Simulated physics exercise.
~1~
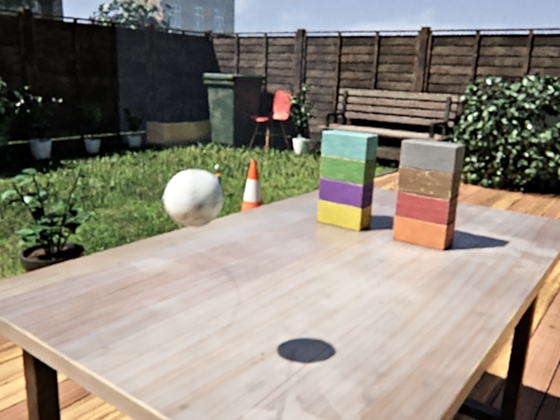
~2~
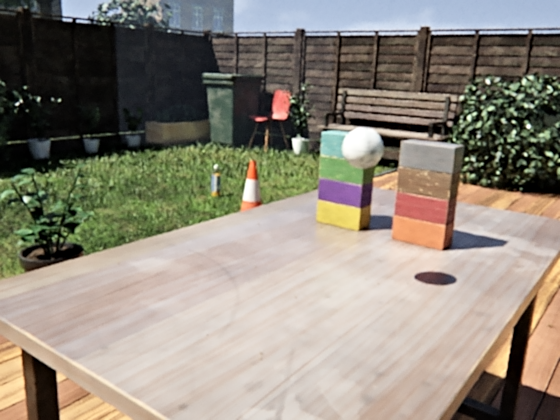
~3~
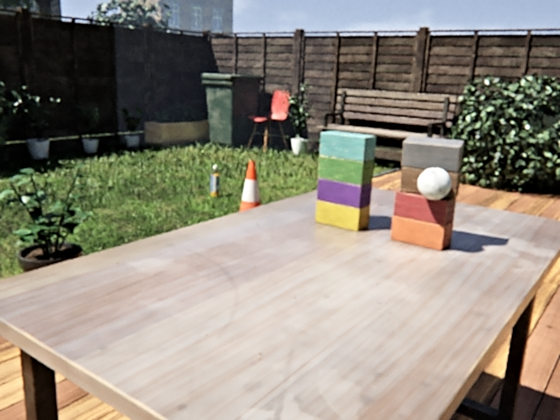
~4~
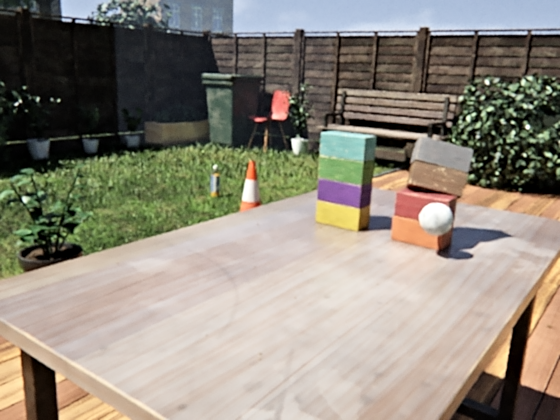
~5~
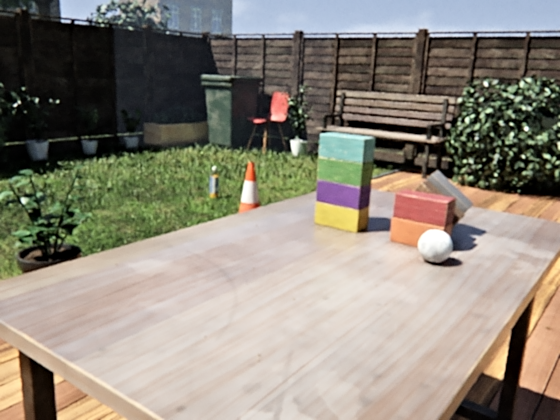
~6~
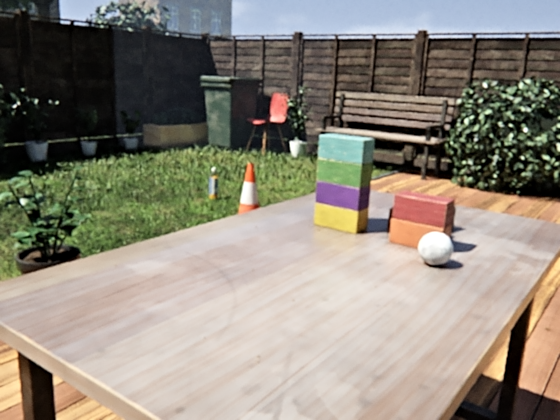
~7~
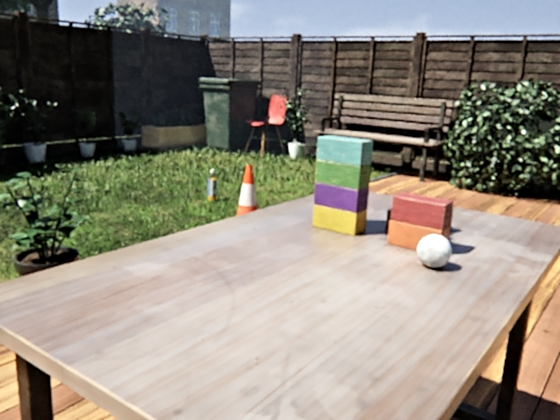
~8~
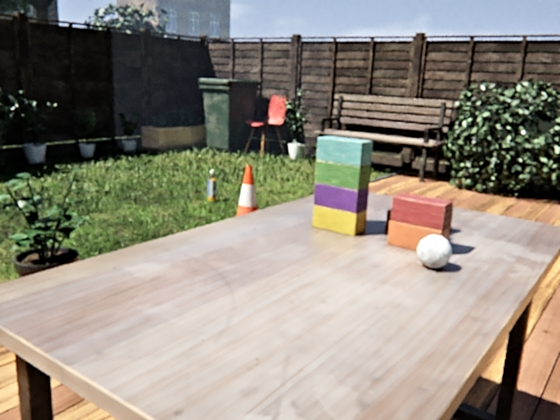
A white ball flies right and knocks the top two blocks off the right stack.
